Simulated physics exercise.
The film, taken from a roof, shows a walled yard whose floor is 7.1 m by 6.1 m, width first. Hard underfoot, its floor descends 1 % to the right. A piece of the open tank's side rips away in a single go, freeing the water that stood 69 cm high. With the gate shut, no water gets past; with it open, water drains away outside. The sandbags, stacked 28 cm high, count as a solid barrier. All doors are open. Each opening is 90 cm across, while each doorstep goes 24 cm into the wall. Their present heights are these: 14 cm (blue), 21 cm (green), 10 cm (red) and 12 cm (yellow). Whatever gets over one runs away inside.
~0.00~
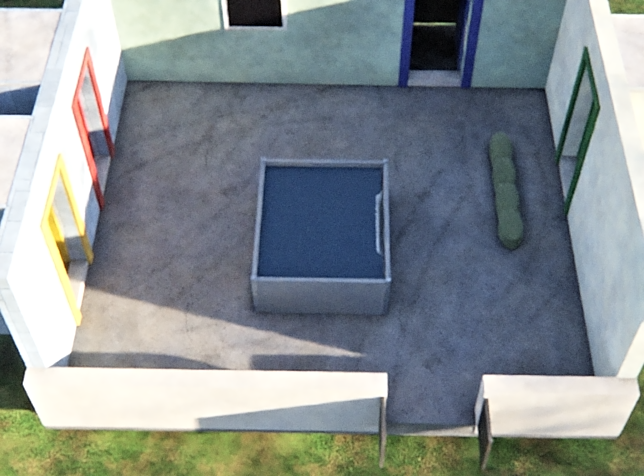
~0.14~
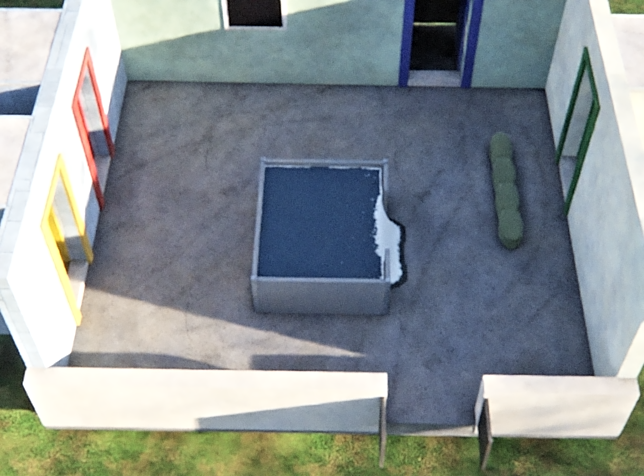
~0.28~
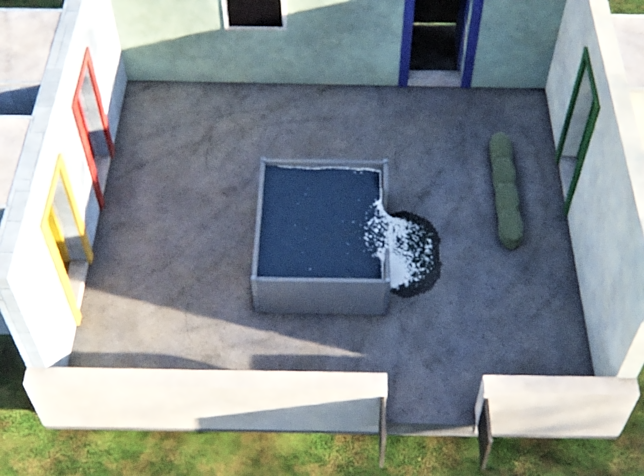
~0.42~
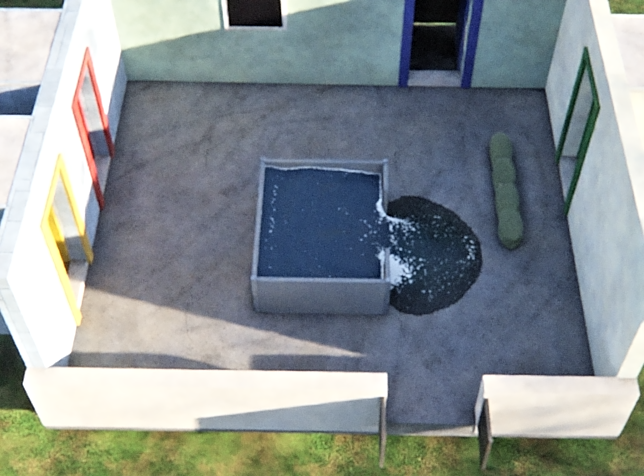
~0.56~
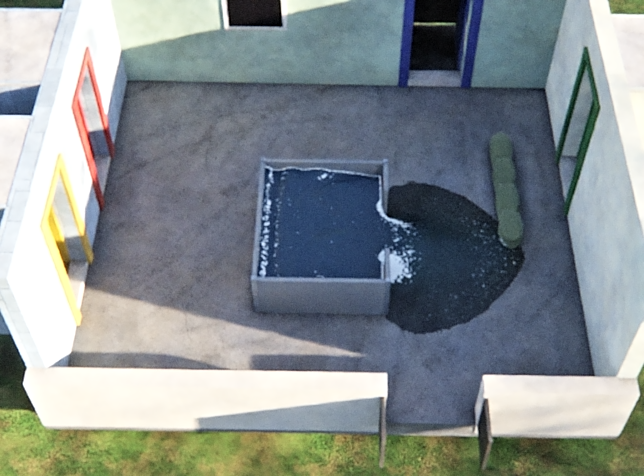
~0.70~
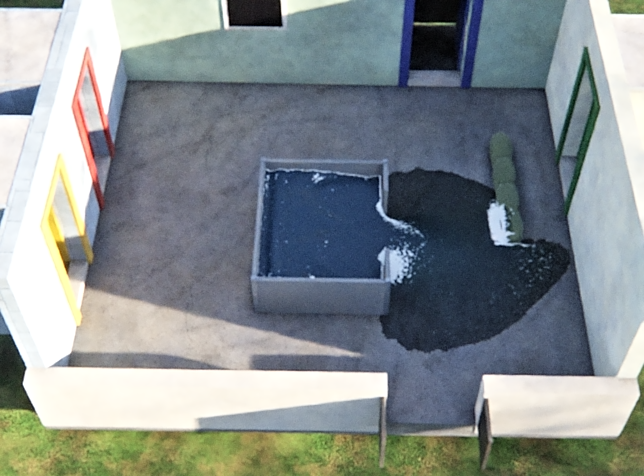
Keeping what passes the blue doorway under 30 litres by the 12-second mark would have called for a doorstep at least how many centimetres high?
It would have called for about 13 cm.
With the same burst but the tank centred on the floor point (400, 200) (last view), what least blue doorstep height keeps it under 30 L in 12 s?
Then roughly 19 cm.
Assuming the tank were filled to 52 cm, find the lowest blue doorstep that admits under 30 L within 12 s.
Something near 9.0 cm should do.
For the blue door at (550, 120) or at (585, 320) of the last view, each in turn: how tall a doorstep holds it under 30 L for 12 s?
First place around 11.5 cm, second around 22 cm.
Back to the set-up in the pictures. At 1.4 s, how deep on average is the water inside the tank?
It averages close to 45 centimetres.
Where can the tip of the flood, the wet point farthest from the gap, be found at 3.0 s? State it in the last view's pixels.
In the last picture, around (543, 94).
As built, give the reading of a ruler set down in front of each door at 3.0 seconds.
Lab note, depth in cm: Blue 19; green 4; red 0; yellow 0.
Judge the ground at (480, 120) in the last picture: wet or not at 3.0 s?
At that moment it's submerged.
After 1.4 s water covers 20 % of the floor, deepest (42 cm) near (573, 276); it has not reached the blue door.
After 3.0 s water covers 40 % of the floor, deepest (33 cm) near (596, 410); 19 cm at the blue door, 10 litres in over its 14 cm doorstep.
After 12.0 s water covers 95 % of the floor, deepest (11 cm) near (255, 212); 6 cm at the blue door, 20 litres in over its 14 cm doorstep.
At the blue door as built, the water arrived by 2.0 s and peaked near 19 cm at 2.8 s.
Run again over the same 12 s with other heights there, 47 litres in over 11.5 cm, 9 litres over 16 cm. The limit of 30 litres is kept from about 13 cm up.
